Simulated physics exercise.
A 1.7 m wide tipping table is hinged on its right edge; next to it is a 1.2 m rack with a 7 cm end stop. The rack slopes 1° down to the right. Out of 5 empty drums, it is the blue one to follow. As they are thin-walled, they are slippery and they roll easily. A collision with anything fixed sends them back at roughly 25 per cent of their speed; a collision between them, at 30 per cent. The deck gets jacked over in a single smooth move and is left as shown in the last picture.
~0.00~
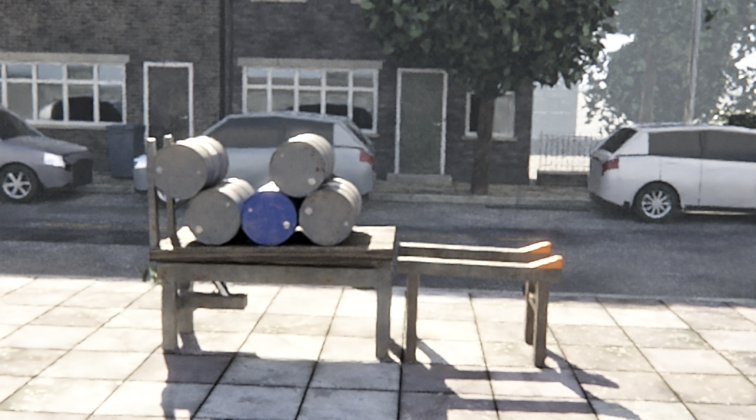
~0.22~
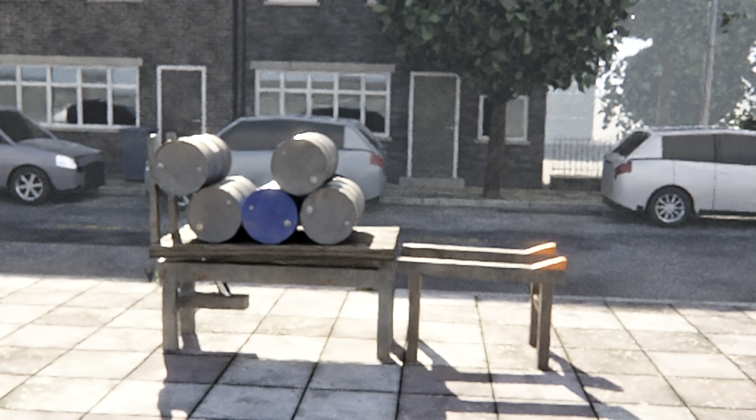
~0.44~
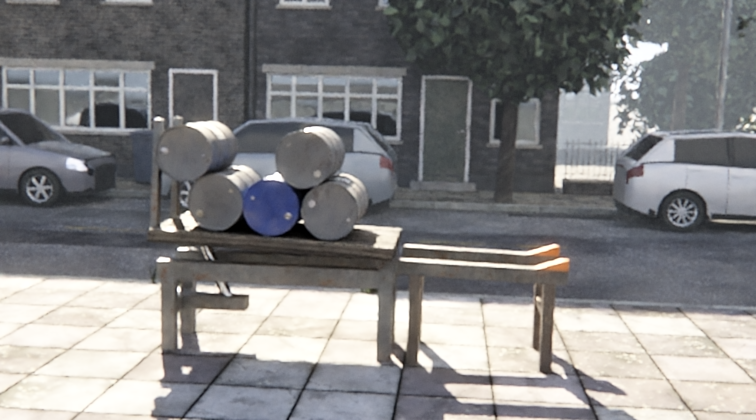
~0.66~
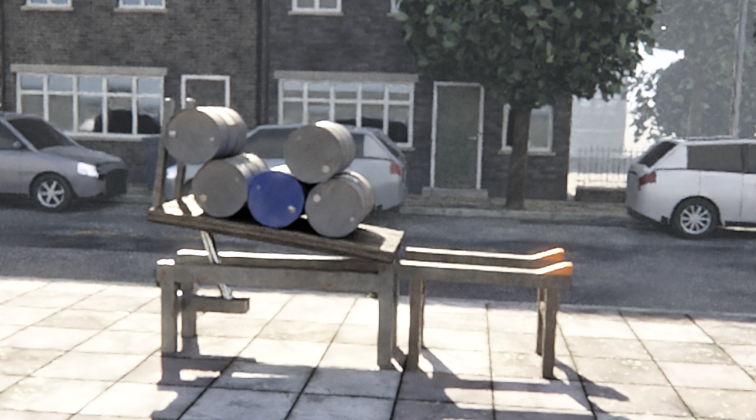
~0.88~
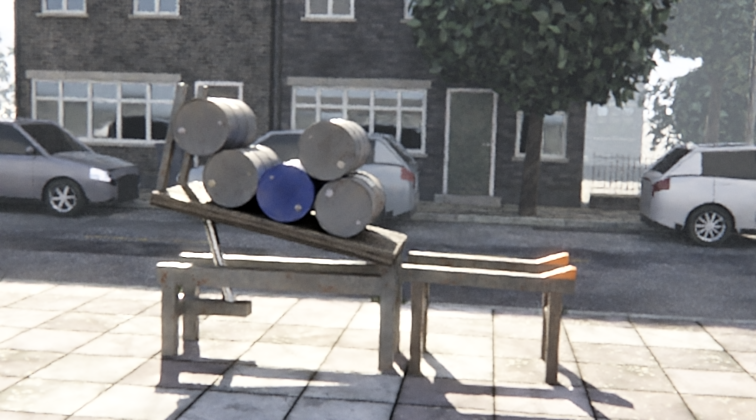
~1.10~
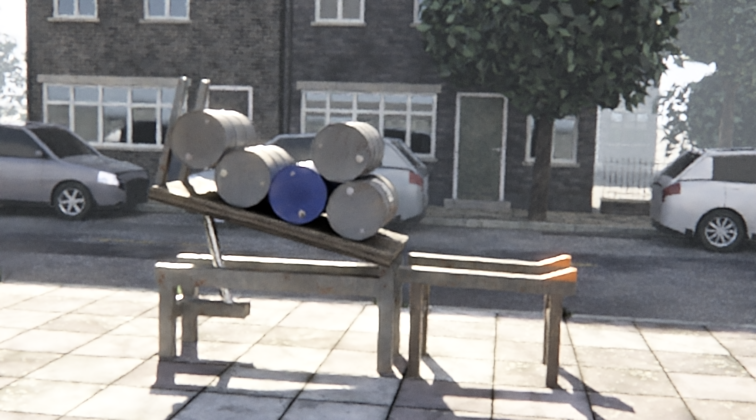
Five stacked drums, four grey and one blue, sat on a wooden table whose top tilted up at the left, and they shifted slightly to the right as the slope grew steeper.
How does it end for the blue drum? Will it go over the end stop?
Looks like it gets away.
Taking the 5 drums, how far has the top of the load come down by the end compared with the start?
Drop: Approx. 45 centimetres.
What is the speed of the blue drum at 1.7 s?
It's travelling at about 1.0 m/s.
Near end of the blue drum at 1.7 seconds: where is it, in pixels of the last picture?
At about (375, 216).
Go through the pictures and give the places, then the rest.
Blue at (269, 217); deck tilted 2° back; stop top at (561, 260), in the first frame.
Blue at (270, 216); deck tilted 1° back, in the second frame.
Blue at (271, 207); deck tilted 2° to the rack, in the third frame.
Blue at (276, 199); deck tilted 7° to the rack, in the fourth frame.
Blue at (286, 193); deck tilted 12° to the rack, in the fifth frame.
Blue at (298, 194); deck tilted 13° to the rack, in the sixth frame.
After 1.7 s, blue is on the deck, 20 cm from the hinge, rolling right; 0 of 5 over the stop.
After 2.4 s, blue is on the rack, 55 cm from the rack's far end, rolling right; 1 of 5 over the stop.
After 3.3 s, blue is beyond the stop and falling; 3 of 5 over the stop.
At rest (9.2 s), blue is over the stop, on the ground; 3 of 5 over the stop.
